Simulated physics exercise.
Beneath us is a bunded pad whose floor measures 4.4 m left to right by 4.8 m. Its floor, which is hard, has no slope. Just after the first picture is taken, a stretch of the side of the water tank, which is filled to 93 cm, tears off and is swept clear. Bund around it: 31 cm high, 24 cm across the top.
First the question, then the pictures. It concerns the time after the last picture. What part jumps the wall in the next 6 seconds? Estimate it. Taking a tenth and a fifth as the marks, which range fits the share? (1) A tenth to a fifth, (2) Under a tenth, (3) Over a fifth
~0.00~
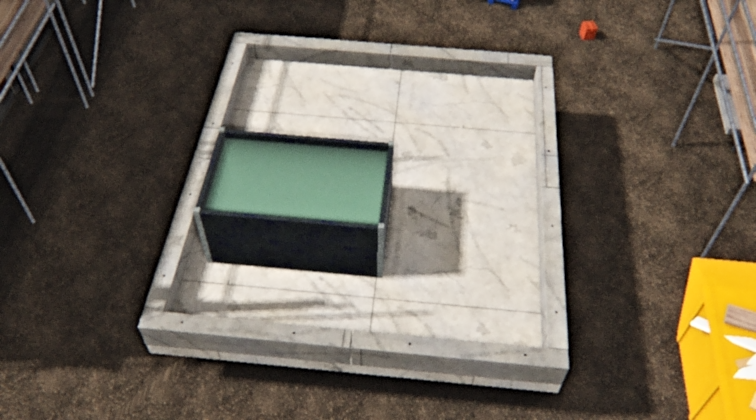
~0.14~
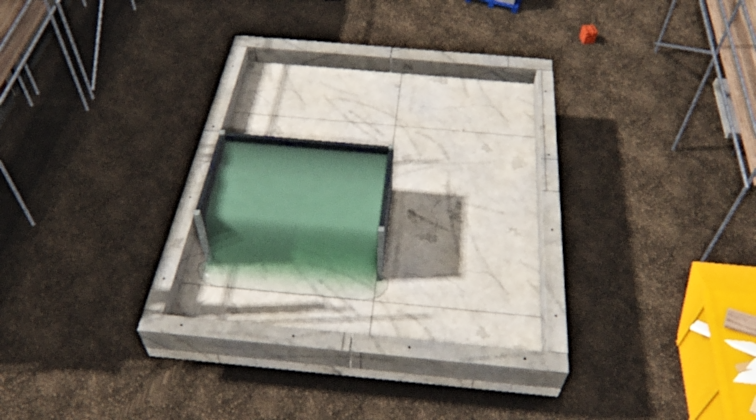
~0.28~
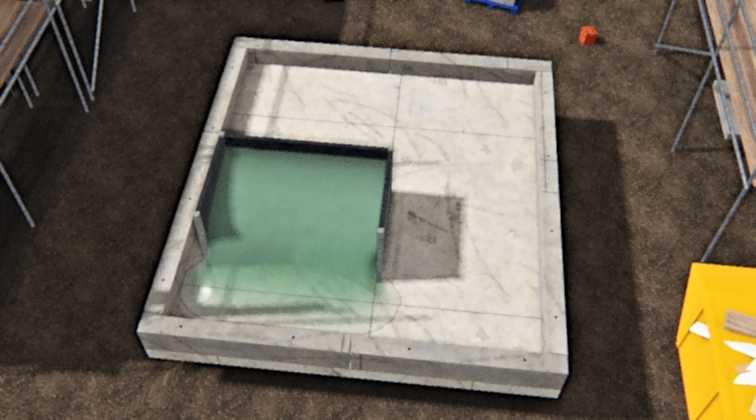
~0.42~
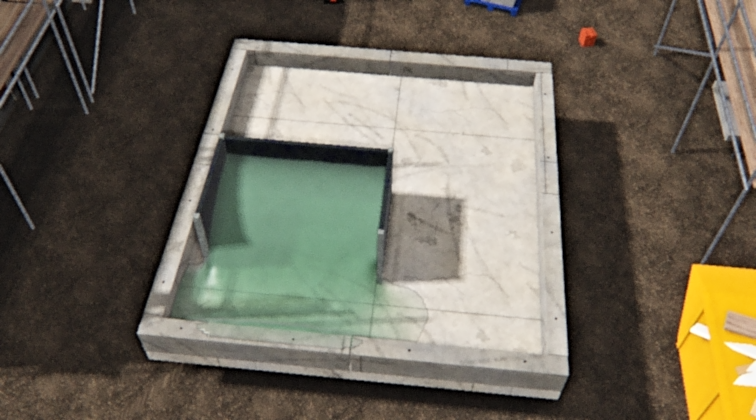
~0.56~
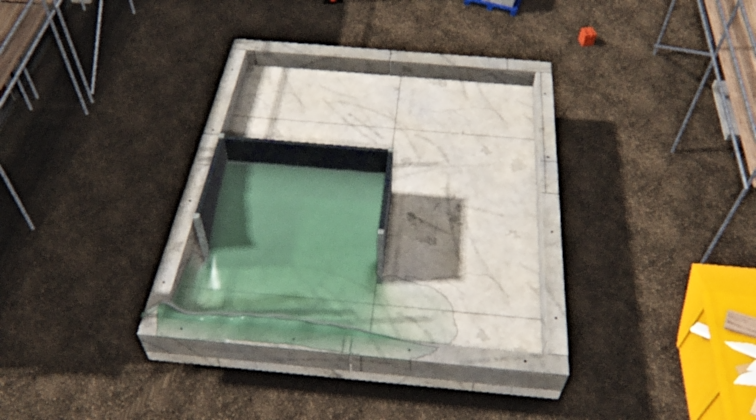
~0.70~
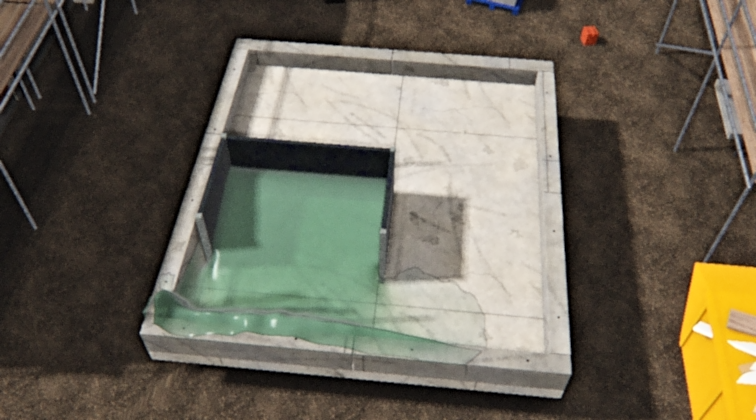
The answer is 3.
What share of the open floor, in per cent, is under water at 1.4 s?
Roughly 25 % of the floor.
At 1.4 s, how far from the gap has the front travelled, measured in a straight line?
Around 3.2 metres.
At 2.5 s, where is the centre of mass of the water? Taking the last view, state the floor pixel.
Roughly (336, 267) in the last picture.
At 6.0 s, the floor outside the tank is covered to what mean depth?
Reading: Close to 7 cm.
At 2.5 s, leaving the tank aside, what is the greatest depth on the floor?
About 28 cm.
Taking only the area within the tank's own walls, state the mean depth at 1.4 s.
The mean depth is some 24 cm.
After 1.1 s water covers 20 % of the floor and is deepest (82 cm) near (172, 330); 15 % is over the wall.
After 1.4 s water covers 25 % of the floor and is deepest (59 cm) near (191, 318); 24 % is over the wall.
After 2.5 s water covers 45 % of the floor and is deepest (28 cm) near (172, 330); 31 % is over the wall.
After 4.0 s water covers 65 % of the floor and is deepest (20 cm) near (329, 304); 31 % is over the wall.
After 6.0 s water covers 80 % of the floor and is deepest (16 cm) near (180, 304); 31 % is over the wall.
